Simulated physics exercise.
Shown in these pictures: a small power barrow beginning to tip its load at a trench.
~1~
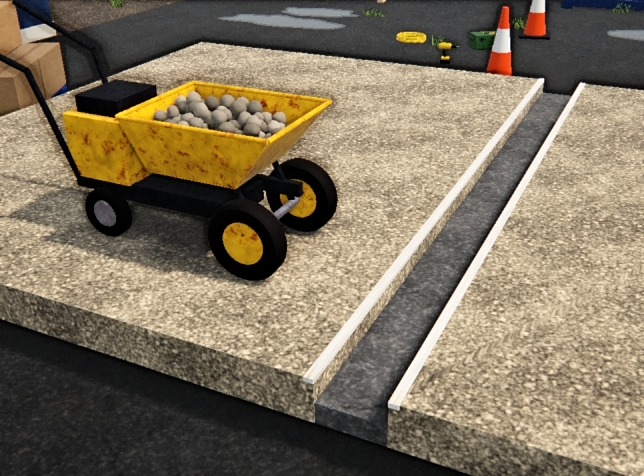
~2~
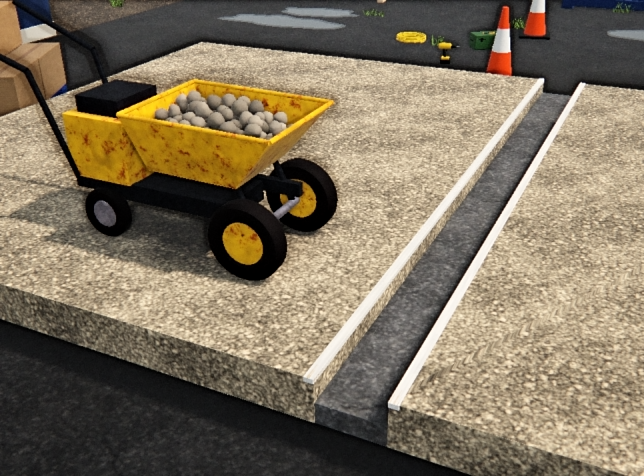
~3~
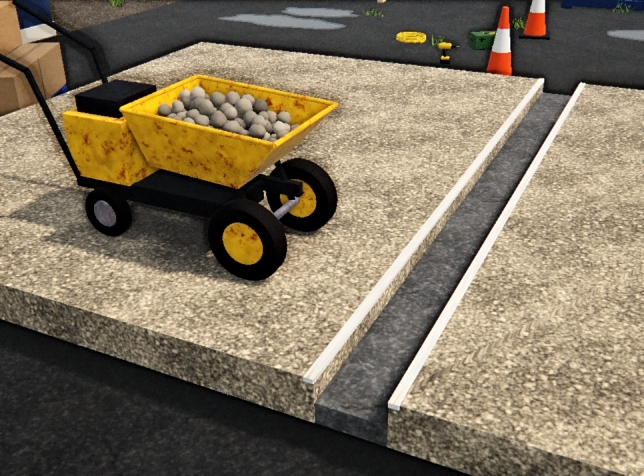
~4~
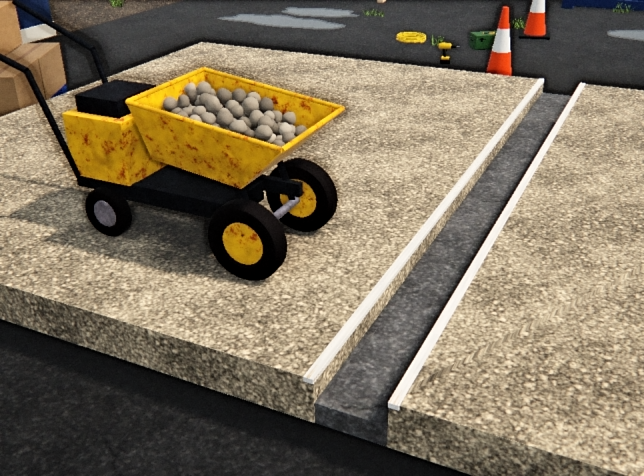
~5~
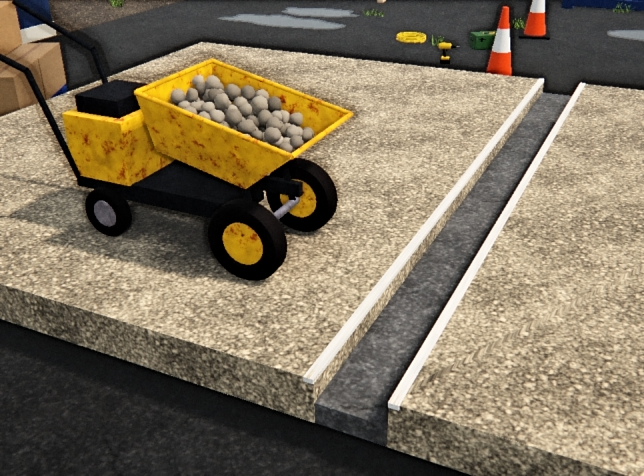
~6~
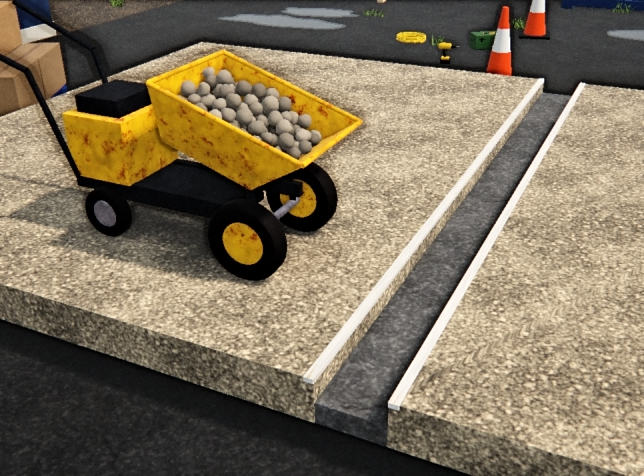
On a paved yard seen from above and to one side by a still camera, two speckled, sand-coloured slabs lie with a narrow, dark grey, white-edged trench between them. A yellow power barrow with black wheels stands at left, its skip heaped with grey pebbles, with cardboard boxes behind it and orange-and-white cones beyond. The skip starts level, then tilts gradually forward to the right, its back rising while the wheels stay put.
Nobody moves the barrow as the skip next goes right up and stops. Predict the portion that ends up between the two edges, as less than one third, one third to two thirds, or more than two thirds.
Between the edges: More than two thirds.
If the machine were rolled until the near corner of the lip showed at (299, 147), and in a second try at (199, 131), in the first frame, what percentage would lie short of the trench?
0 % and 70 %, in that order.
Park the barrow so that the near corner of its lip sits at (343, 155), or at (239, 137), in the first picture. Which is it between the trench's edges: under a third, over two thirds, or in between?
First: Below one third. Second: In the middle band.
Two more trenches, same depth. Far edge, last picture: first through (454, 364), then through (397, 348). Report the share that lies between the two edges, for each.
For the first it's 90 per cent, for the second 60 per cent.
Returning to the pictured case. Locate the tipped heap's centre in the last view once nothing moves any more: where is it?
Near (414, 285), more or less.
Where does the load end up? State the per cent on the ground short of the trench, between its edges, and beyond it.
Roughly short 15 per cent, between 80 per cent, beyond 5 per cent.
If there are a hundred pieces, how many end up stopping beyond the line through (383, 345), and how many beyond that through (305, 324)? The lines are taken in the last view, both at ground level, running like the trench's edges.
Result, first then second: 40 %, 100 %.
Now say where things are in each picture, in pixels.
In the first picture, lip of the skip at (268, 142), level; top of the load at (213, 120), river pebbles; first edge of the trench at (343, 334); far edge at (422, 355), the trench over half as wide as the skip, and shallow for its width.
In the second picture, lip of the skip at (270, 143), level; top of the load at (214, 120).
In the third picture, lip of the skip at (275, 146), tipped barely; top of the load at (218, 118).
In the fourth picture, lip of the skip at (282, 150), tipped a little; top of the load at (215, 110).
In the fifth picture, lip of the skip at (292, 157), tipped a little; top of the load at (223, 106).
In the sixth picture, lip of the skip at (302, 166), tipped clearly; top of the load at (220, 93); first edge of the trench at (343, 334); far edge at (422, 355).
Soon, skip tipped steeply; all in the skip.
A while on, skip tipped steeply; most in the skip; a stray few short of the trench; a small part in or heaped over the trench; a small part falling.
Towards the end, skip tipped right over; a small part in the skip; a small part short of the trench; most in or heaped over the trench; a stray few beyond it.
Finally, skip tipped right over; a stray few in the skip; a small part short of the trench; most in or heaped over the trench; a stray few beyond it.
